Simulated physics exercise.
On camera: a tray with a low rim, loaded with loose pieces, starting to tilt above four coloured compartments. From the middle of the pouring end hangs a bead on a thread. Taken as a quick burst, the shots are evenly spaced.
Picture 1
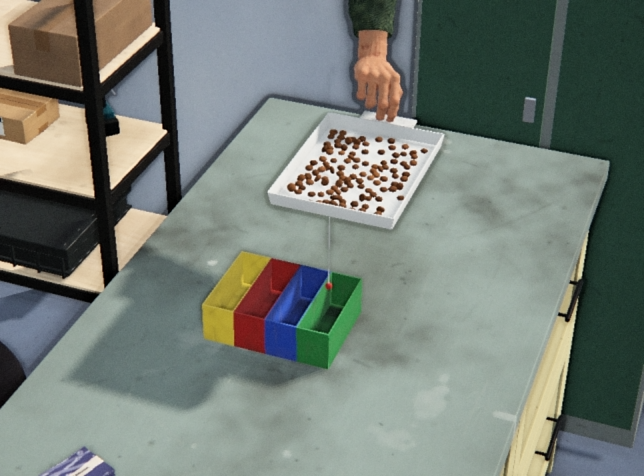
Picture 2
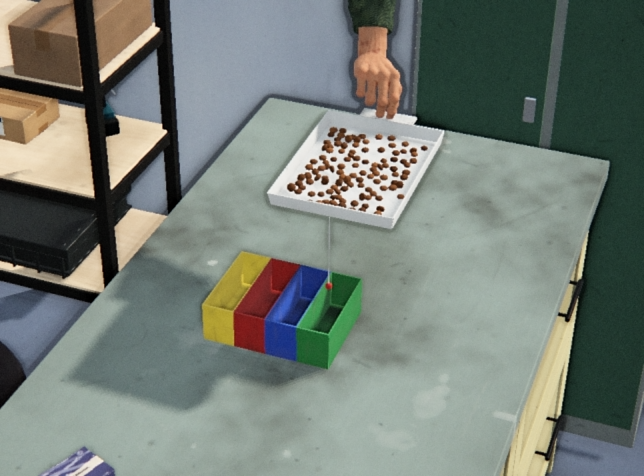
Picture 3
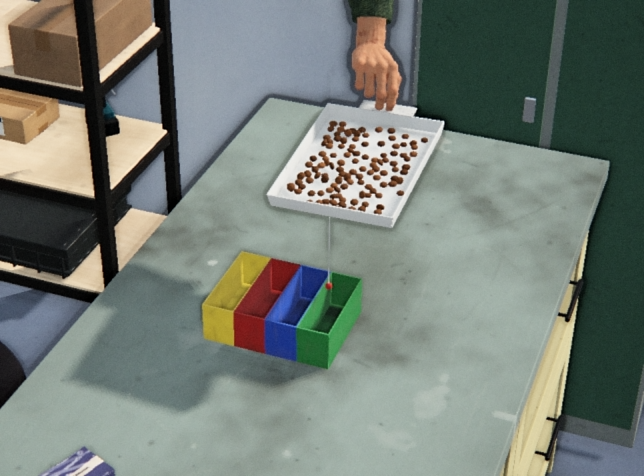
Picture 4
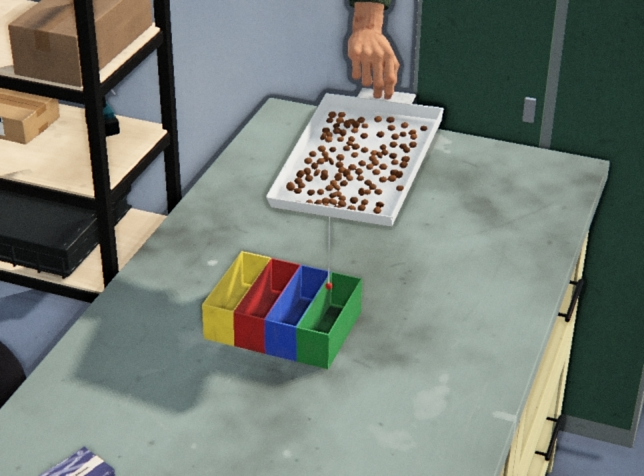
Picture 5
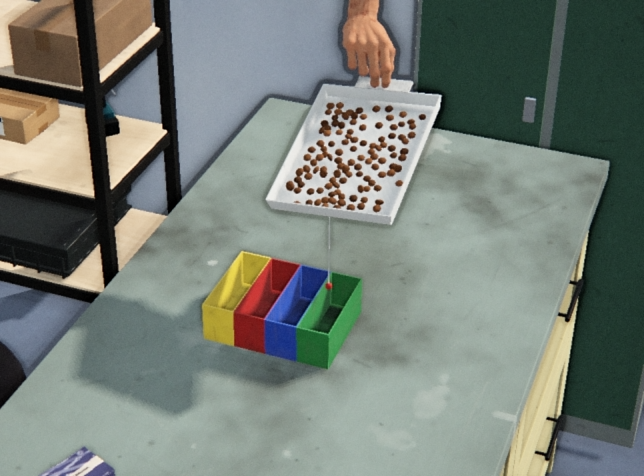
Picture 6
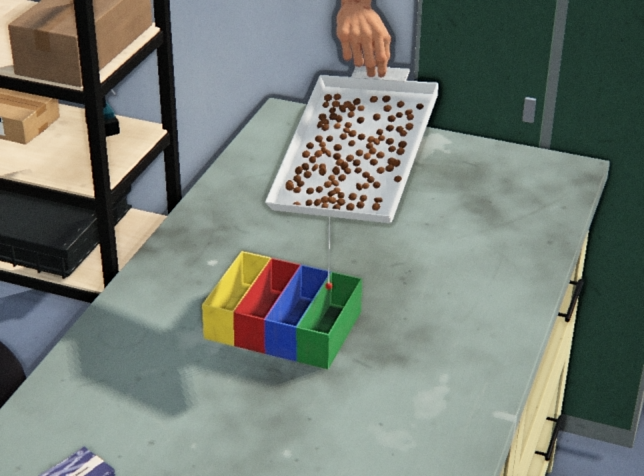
In a room with blue walls, a dark green door and a shelf of boxes at left, a grey-green worktop is seen from above at an angle by a still camera. A hand grips a white tray of brown kibble behind yellow, red, blue and green compartments, a small red bead hanging by the green one. The hand steadily raises the tray's back edge, tilting it toward the compartments, its near left corner lowest.
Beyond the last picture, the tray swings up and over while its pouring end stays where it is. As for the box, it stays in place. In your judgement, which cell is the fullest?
In my judgement the red cell is fullest.
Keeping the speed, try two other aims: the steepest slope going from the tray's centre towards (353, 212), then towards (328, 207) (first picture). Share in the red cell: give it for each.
The first try gives close to 0 per cent, the second close to 30 per cent.
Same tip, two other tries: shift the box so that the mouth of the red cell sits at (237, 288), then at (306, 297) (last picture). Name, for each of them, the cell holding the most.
For the first spot I'd say the blue cell, and for the second spot that yellow cell.
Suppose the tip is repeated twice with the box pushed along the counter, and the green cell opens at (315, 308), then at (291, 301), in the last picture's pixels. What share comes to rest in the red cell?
40 per cent the first time, 0 per cent the second time.
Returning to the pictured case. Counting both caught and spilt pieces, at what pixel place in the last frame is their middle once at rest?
I'd put the middle somewhere around (273, 327).
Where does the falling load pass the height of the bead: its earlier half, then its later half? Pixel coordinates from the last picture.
First part (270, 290), rest (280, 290).
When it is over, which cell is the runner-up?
Just behind the top cell comes the cell in blue.
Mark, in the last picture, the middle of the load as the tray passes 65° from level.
Mark it at roughly (305, 188) in the final frame.
Soon, tray tipped steeply; all on the tray.
A while on, tray tipped past a quarter turn; about a third on the tray; about a quarter in the red cell; a small part in the blue cell; a small part in the yellow cell; a stray few in the green cell; about a quarter falling or outside the box.
Towards the end, tray tipped past a quarter turn; about half in the red cell; about a third in the blue cell; a small part in the green cell; a small part in the yellow cell; a small part falling or outside the box.
Finally, tray tipped past a quarter turn; about half in the red cell; about a third in the blue cell; a small part in the green cell; a small part in the yellow cell; a small part outside the box.
